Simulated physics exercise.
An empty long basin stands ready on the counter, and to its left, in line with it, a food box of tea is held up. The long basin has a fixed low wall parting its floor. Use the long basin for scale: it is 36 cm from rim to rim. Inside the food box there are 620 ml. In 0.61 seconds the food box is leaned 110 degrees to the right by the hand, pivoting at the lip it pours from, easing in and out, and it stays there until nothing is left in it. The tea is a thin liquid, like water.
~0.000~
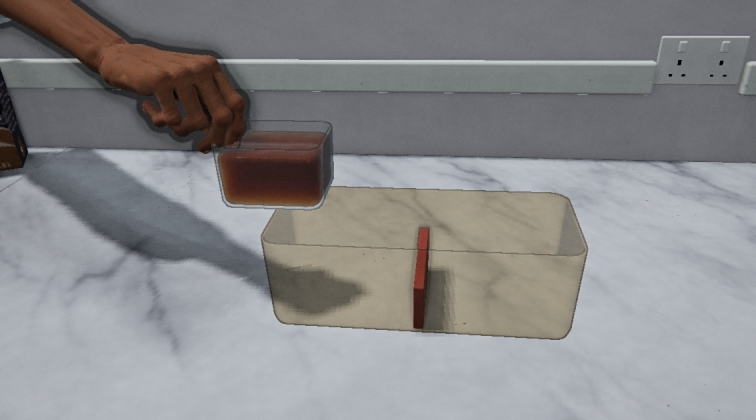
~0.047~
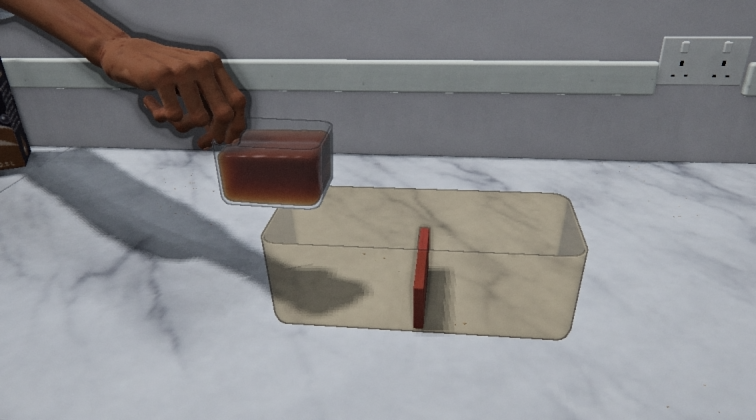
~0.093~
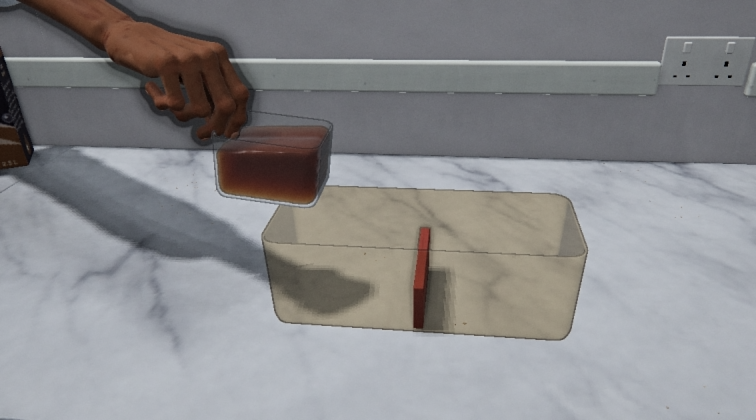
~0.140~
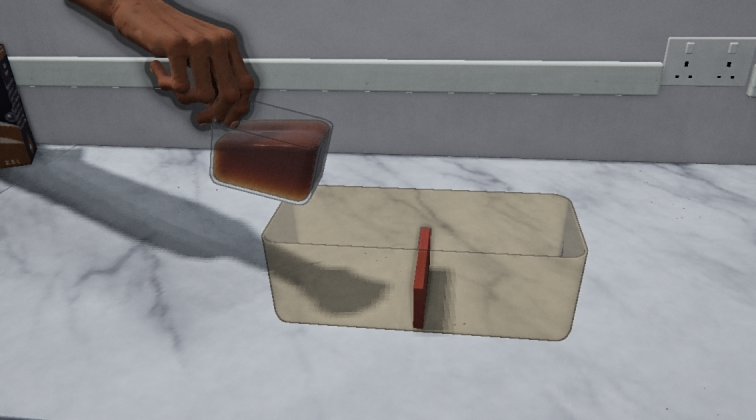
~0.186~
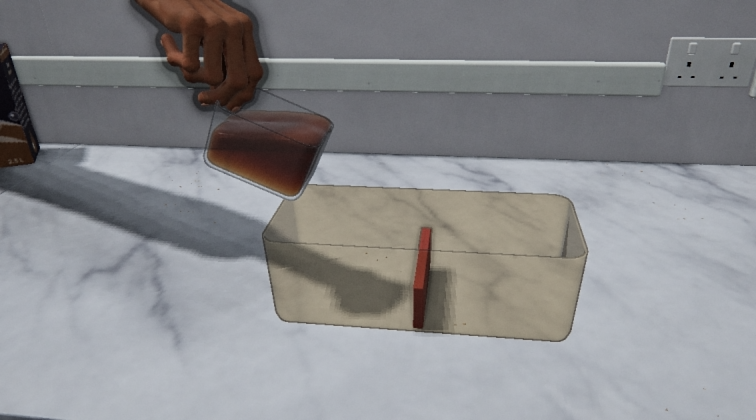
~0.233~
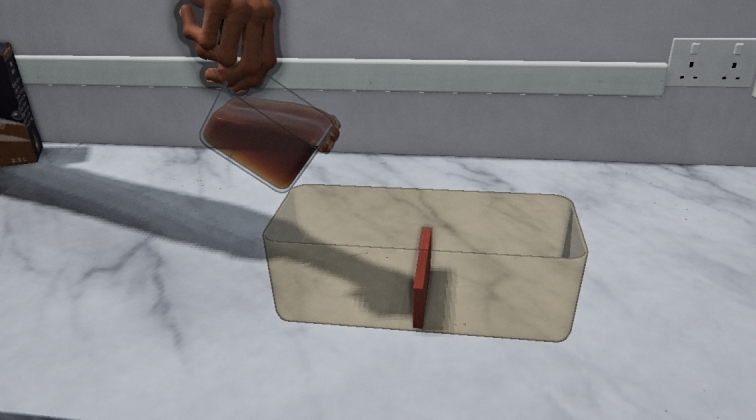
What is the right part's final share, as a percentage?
About 49 per cent.
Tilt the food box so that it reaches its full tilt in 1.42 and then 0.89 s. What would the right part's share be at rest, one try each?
Try 1: 15 %; try 2: 40 %.
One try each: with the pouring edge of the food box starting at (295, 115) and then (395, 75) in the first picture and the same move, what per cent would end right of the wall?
10 per cent first, 80 per cent second.
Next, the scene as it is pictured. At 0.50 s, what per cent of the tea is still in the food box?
Roughly 34 percent.
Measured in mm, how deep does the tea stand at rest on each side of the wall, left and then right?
Left part: About 12 mm; right part: About 12 mm.
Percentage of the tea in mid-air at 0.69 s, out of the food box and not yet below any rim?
Roughly 9 %.
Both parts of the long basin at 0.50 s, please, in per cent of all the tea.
Left side near 18, right side near 0.
Then, 0.50 s in, the tilt is 101° and 34 per cent is still to pour, 17 is left of the wall and 0 right of it.
Then, 0.69 s in, the tilt is 110° and 2 per cent is still to pour, 37 is left of the wall and 52 right of it.
Then, 0.89 s in, the tilt is 110° and 0 per cent is still to pour, 47 is left of the wall and 47 right of it.
Then, 1.11 s in, the tilt is 110° and 0 per cent is still to pour, 49 is left of the wall and 49 right of it.
Finally, 49 per cent lies left of the wall, 49 right of it and 2 outside.
